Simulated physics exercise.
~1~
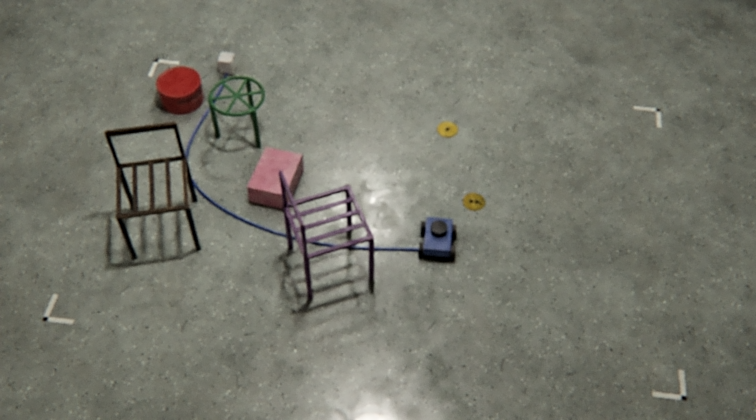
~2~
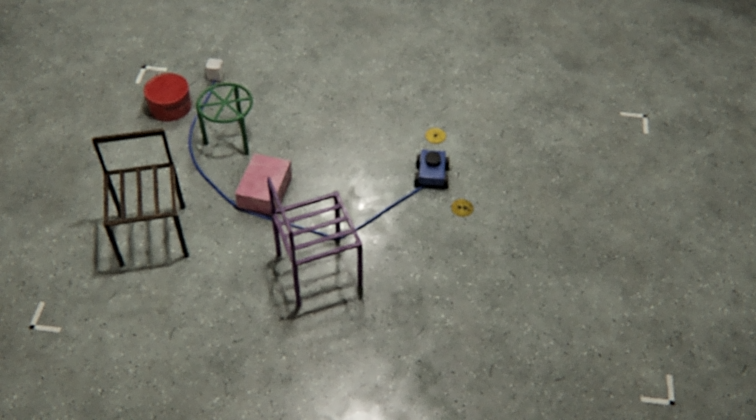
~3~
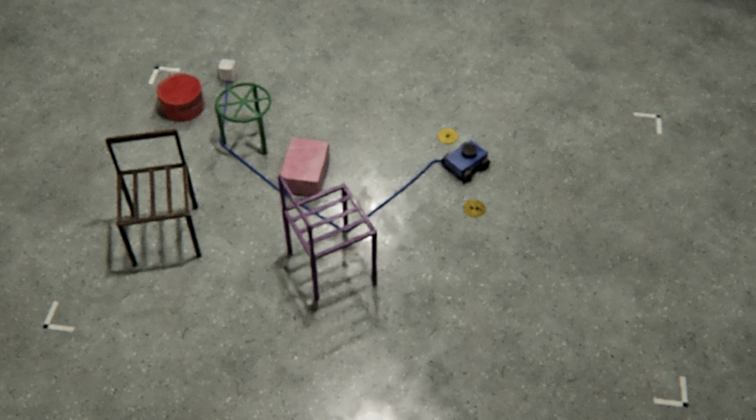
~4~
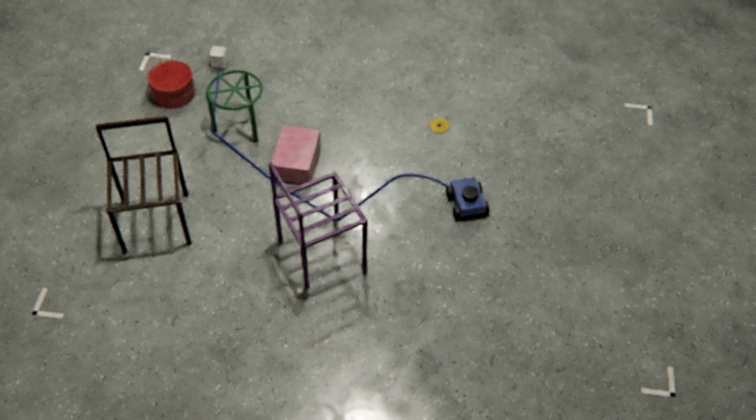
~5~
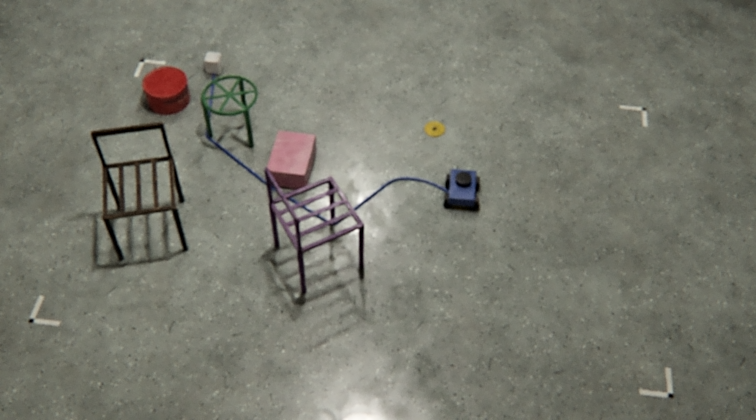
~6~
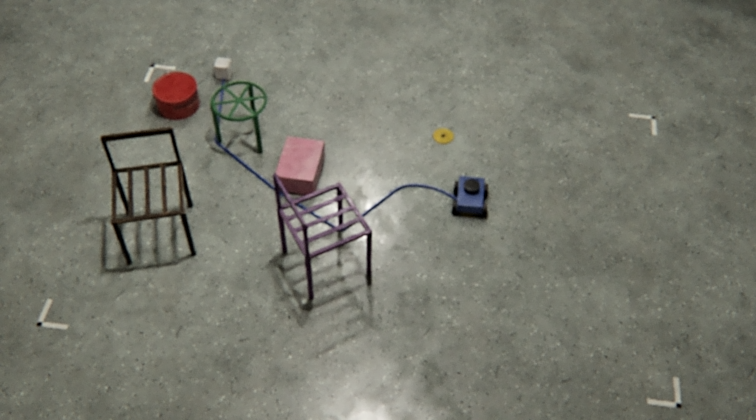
A small blue cart trailing a blue cord rolled up toward a yellow mark, then turned right as the cord shifted the pink crate slightly, and finally moved down and stopped, with the cord still running back past the purple chair to the green stool.
